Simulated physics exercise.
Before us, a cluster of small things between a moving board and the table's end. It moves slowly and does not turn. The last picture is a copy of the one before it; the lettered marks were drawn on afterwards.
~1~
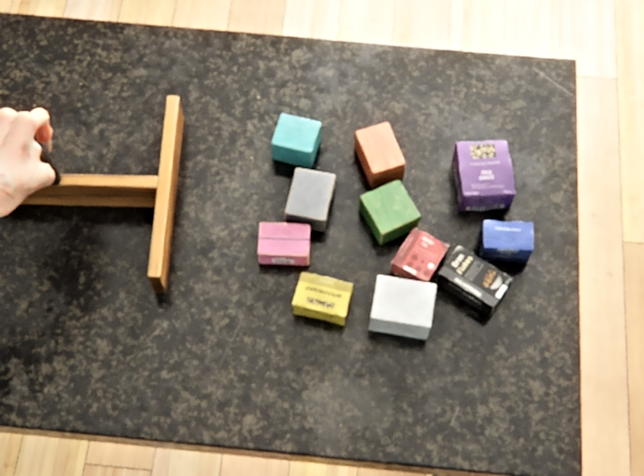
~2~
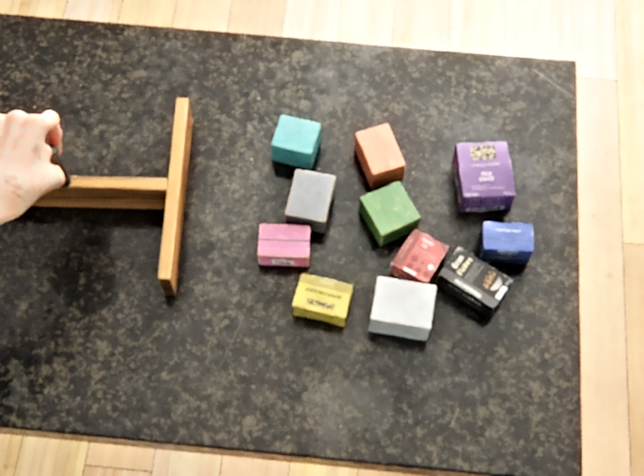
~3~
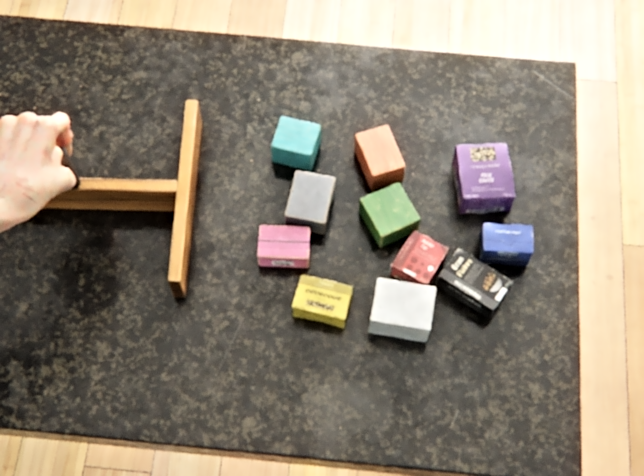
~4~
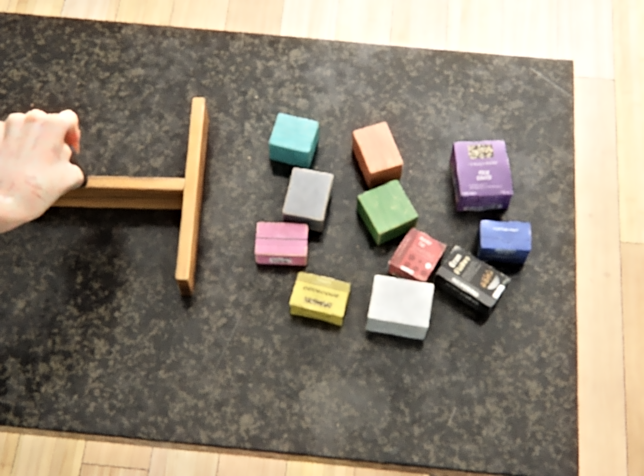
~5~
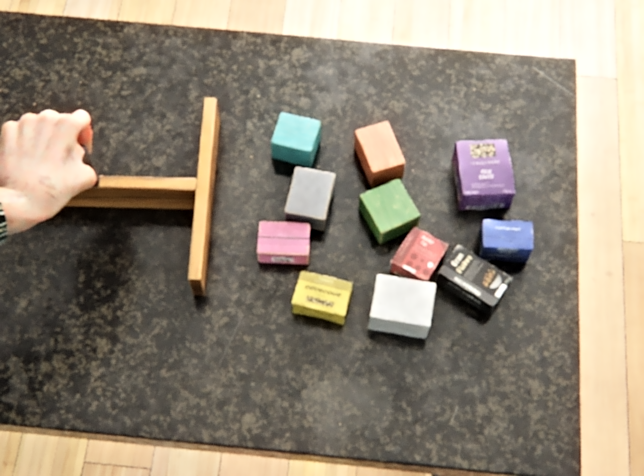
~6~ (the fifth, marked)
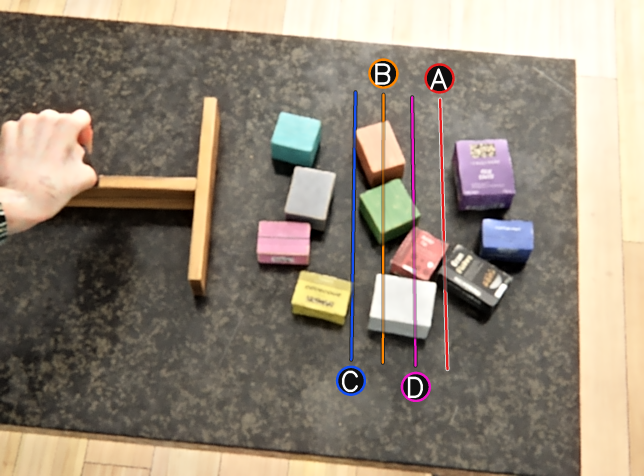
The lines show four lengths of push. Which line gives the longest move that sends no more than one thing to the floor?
Line A.
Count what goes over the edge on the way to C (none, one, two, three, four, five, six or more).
In all, none.
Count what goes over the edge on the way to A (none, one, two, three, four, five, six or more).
By then, none.
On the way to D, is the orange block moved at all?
Yes.
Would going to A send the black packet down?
No.
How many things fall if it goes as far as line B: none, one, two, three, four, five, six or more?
In all, none.
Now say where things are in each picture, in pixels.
Yellow packet (323, 298); pink box (284, 244); turquoise block (297, 141), in the first frame.
Board (173, 184); red box (420, 261), in the second frame.
Board (184, 186); green block (390, 216), in the third frame.
Board (191, 184); black packet (472, 281), in the fourth frame.
Board (203, 184); white block (402, 307); grey block (311, 199); yellow packet (323, 297), in the fifth frame.
On the marked copy, A at (444, 226); B at (383, 221); C at (354, 218); D at (414, 223).
Taking A. A third of the way, board (289, 192); turquoise block (320, 139); pink box (320, 246).
Two thirds of the way, board (377, 200); black packet (507, 283); purple packet (489, 174).
When it is over, board (443, 206); black packet (572, 287); blue box (567, 247); none fallen.
As for the rest, B is within the limit but short; C is within the limit but short; D is within the limit but short.
